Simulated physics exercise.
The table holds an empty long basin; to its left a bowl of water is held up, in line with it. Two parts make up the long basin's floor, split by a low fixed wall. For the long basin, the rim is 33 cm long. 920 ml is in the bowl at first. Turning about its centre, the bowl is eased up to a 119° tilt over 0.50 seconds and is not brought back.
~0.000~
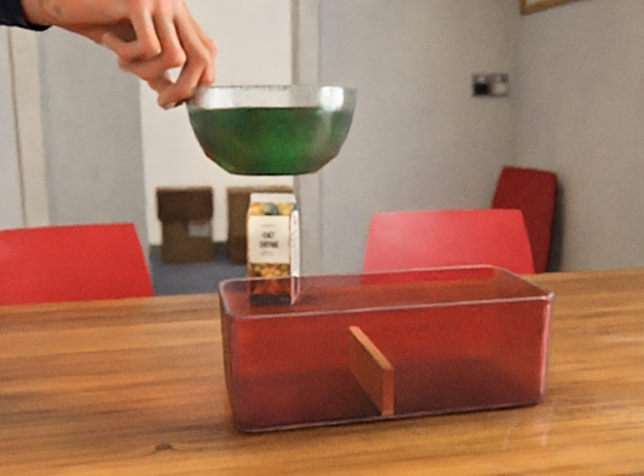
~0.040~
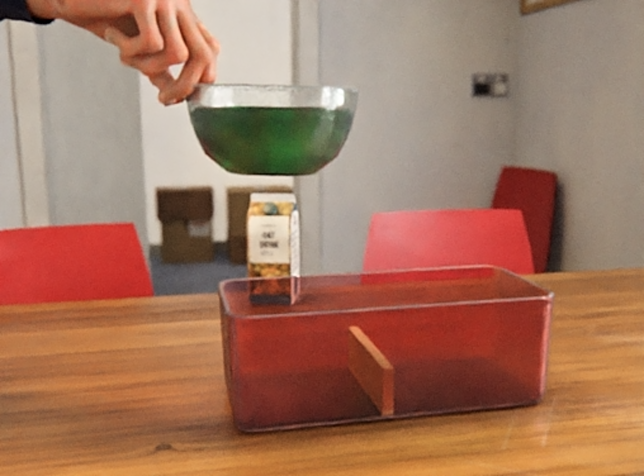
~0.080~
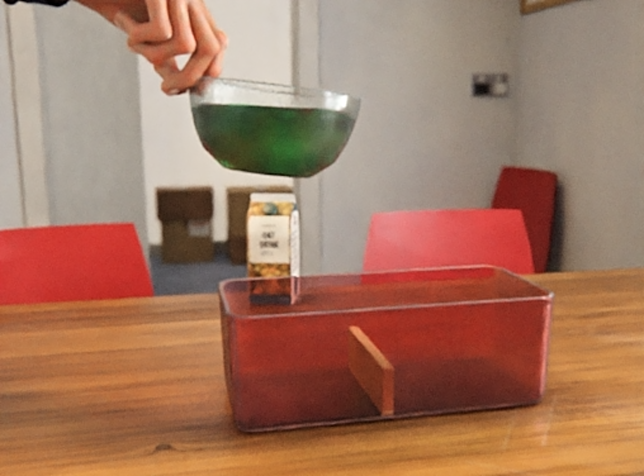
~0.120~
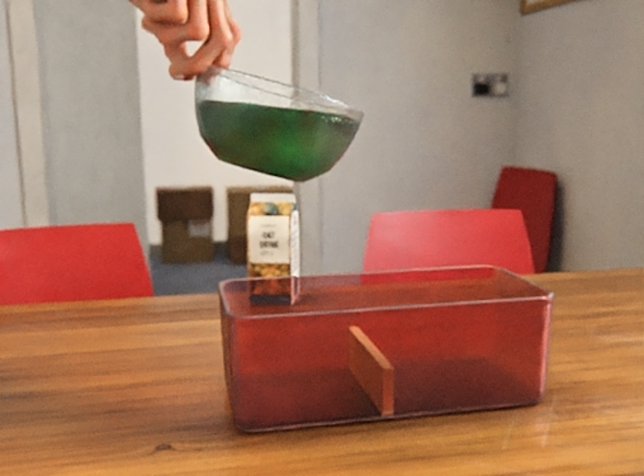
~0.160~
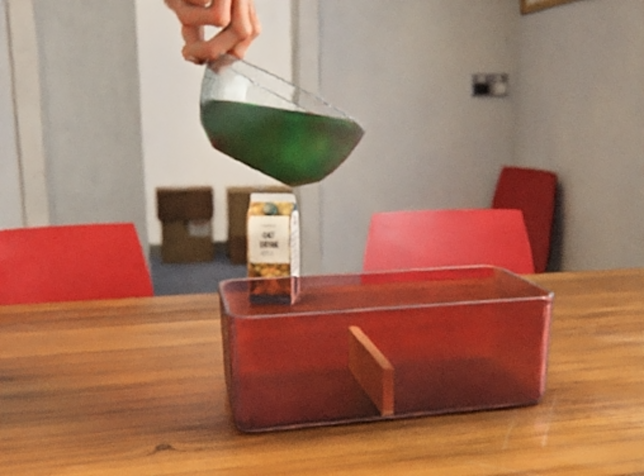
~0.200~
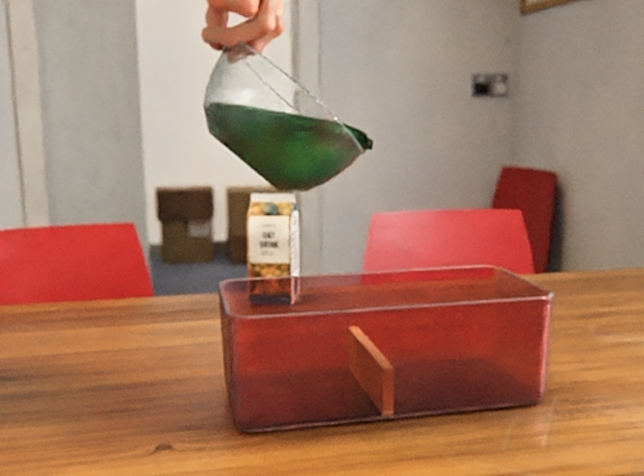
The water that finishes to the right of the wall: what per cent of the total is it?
It is about 56 per cent of the total.
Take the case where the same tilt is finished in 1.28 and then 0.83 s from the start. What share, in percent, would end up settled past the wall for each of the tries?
I'd expect close to 85 per cent and then close to 75 per cent.
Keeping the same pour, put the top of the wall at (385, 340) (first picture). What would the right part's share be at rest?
That would be about 45 in a hundred, I'd say.
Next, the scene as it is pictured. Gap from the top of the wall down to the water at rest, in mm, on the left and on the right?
Left: Roughly 34 mm; right: Roughly 28 mm.
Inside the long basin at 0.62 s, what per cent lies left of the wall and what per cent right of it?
Near 30 on the left, 54 on the right.
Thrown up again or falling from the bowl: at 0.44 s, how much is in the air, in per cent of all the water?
44 %.
After 0.44 s the tilt is 115° and 4 per cent is still to pour, 2 is left of the wall and 48 right of it.
After 0.62 s the tilt is 119° and 0 per cent is still to pour, 30 is left of the wall and 54 right of it.
After 0.80 s the tilt is 119° and 1 per cent is still to pour, 32 is left of the wall and 53 right of it.
After 1.00 s the tilt is 119° and 0 per cent is still to pour, 37 is left of the wall and 57 right of it.
In the end 38 per cent lies left of the wall, 56 right of it and 6 outside.
